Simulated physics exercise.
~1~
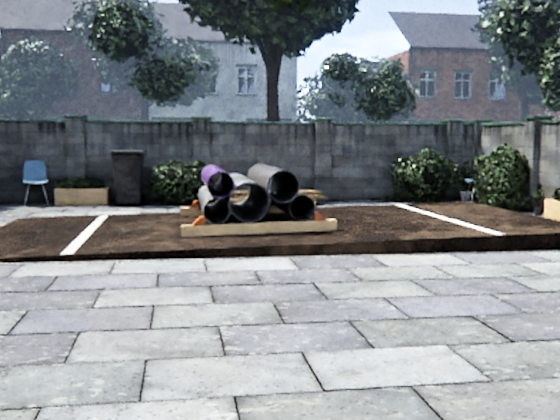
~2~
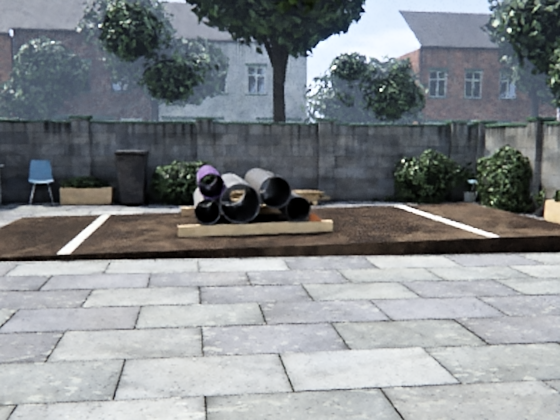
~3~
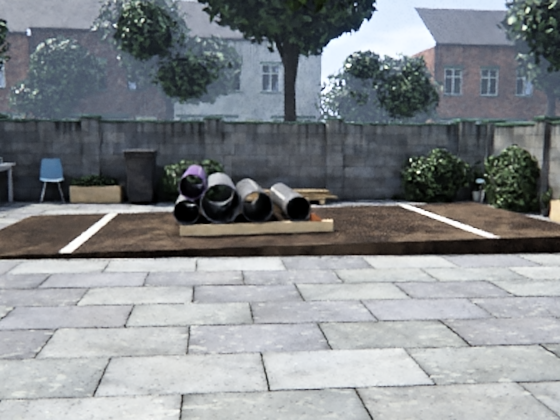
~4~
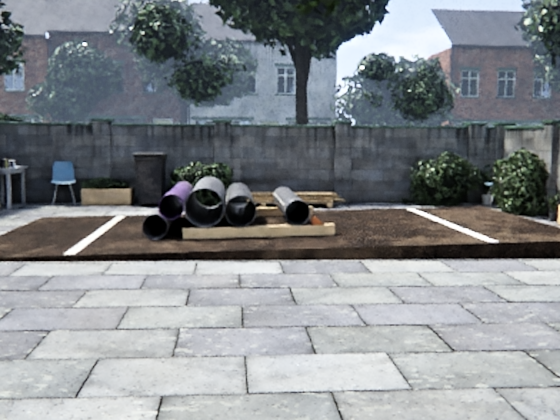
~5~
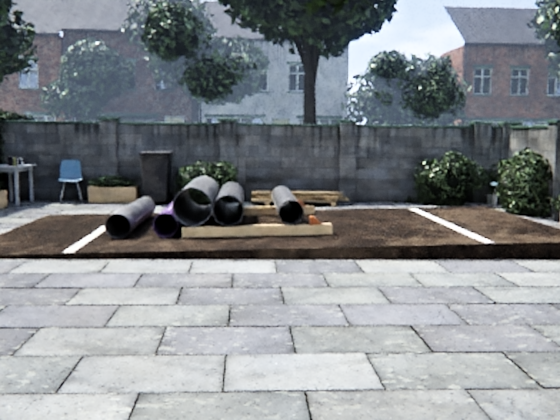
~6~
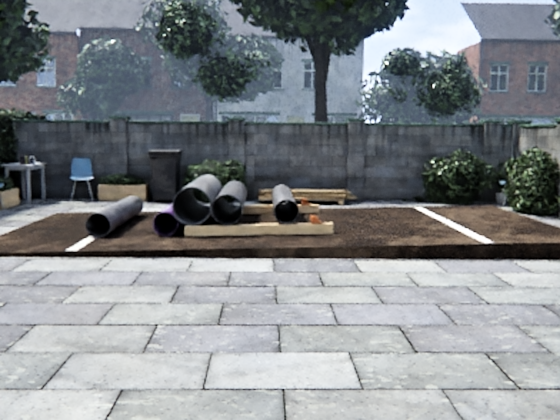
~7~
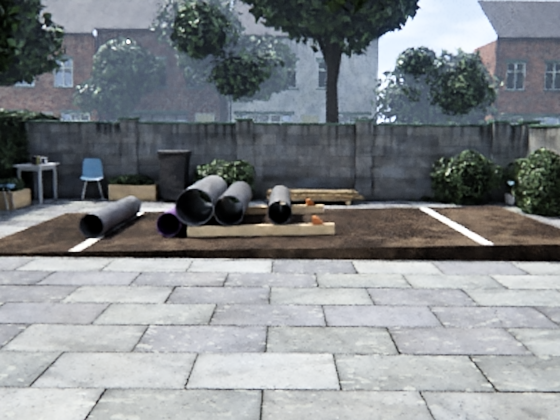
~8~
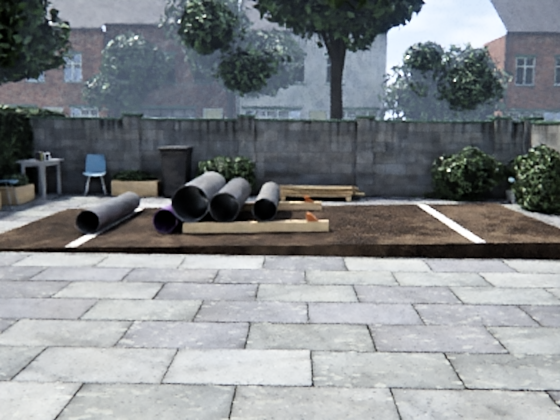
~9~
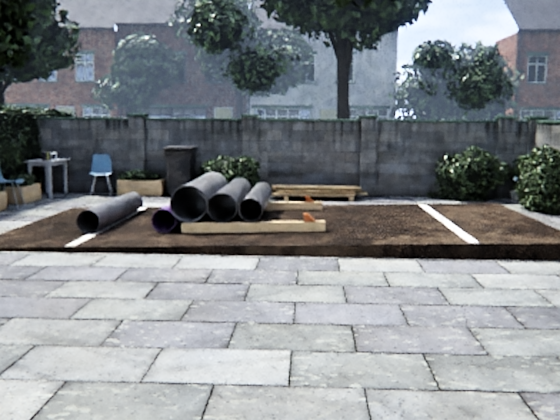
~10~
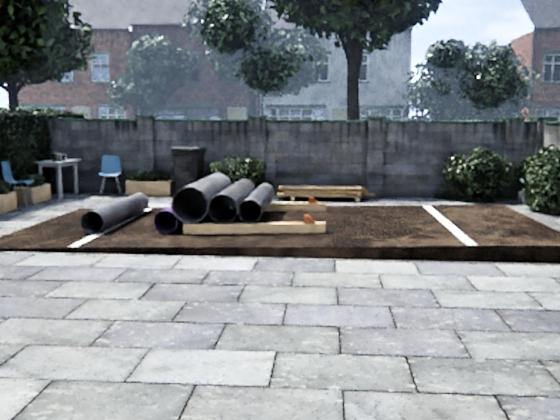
Stacked plastic pipes slumping and rolling left on a soil pad, one crossing the white line, the purple one stopping short.
